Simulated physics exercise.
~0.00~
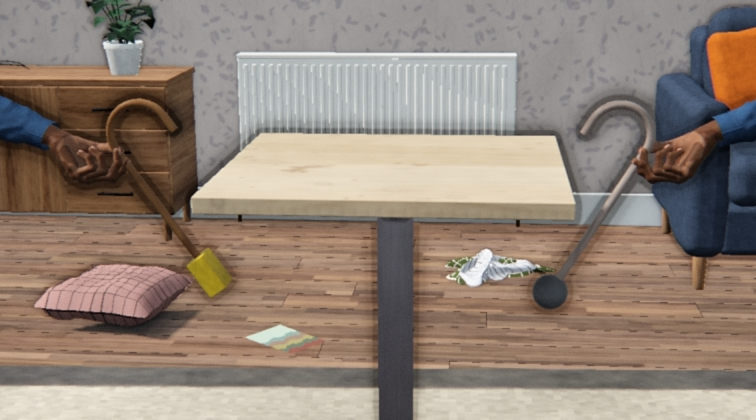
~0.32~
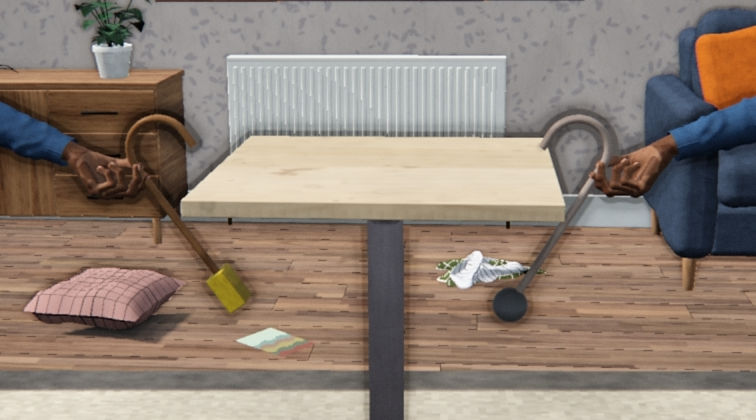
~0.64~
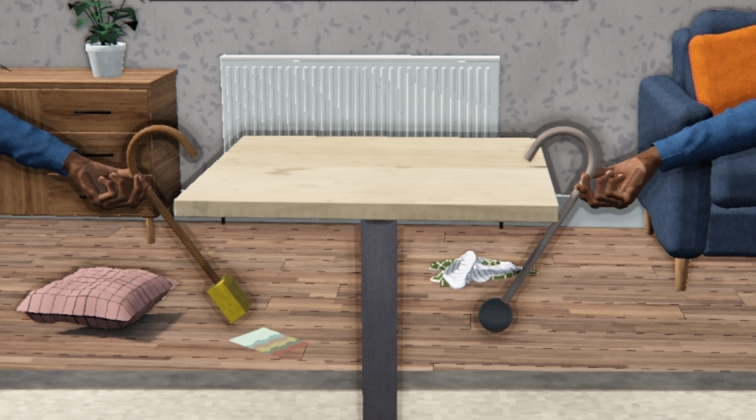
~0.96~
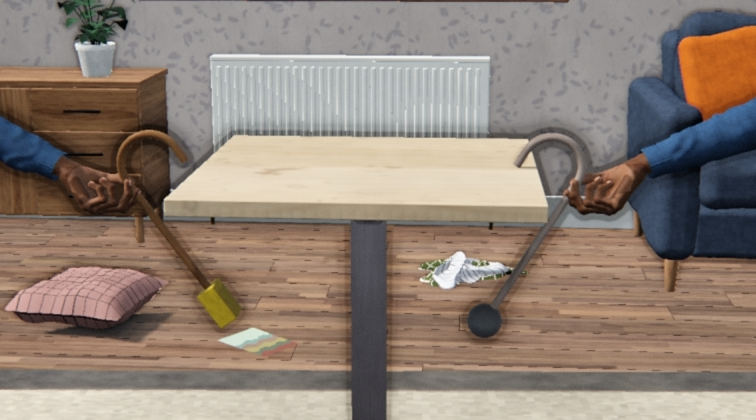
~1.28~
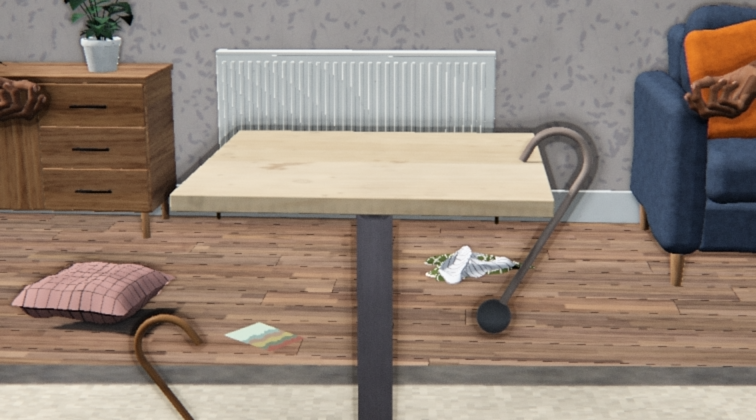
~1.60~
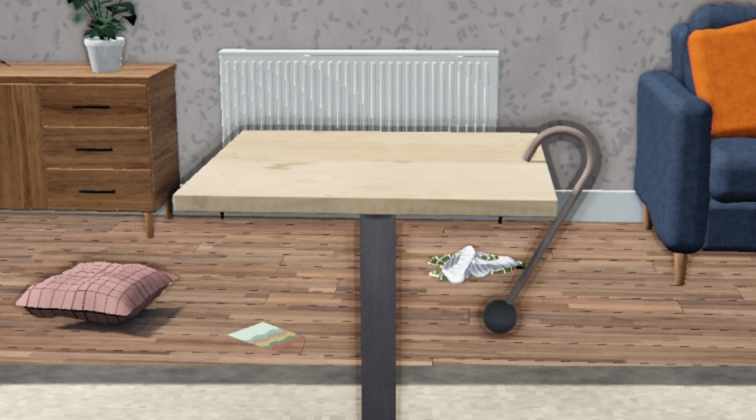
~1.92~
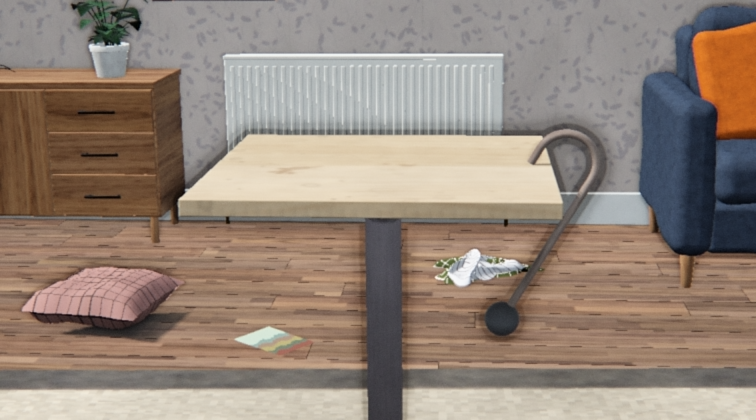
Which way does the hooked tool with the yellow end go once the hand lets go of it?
It drops downward past the left end of the table and out of view.
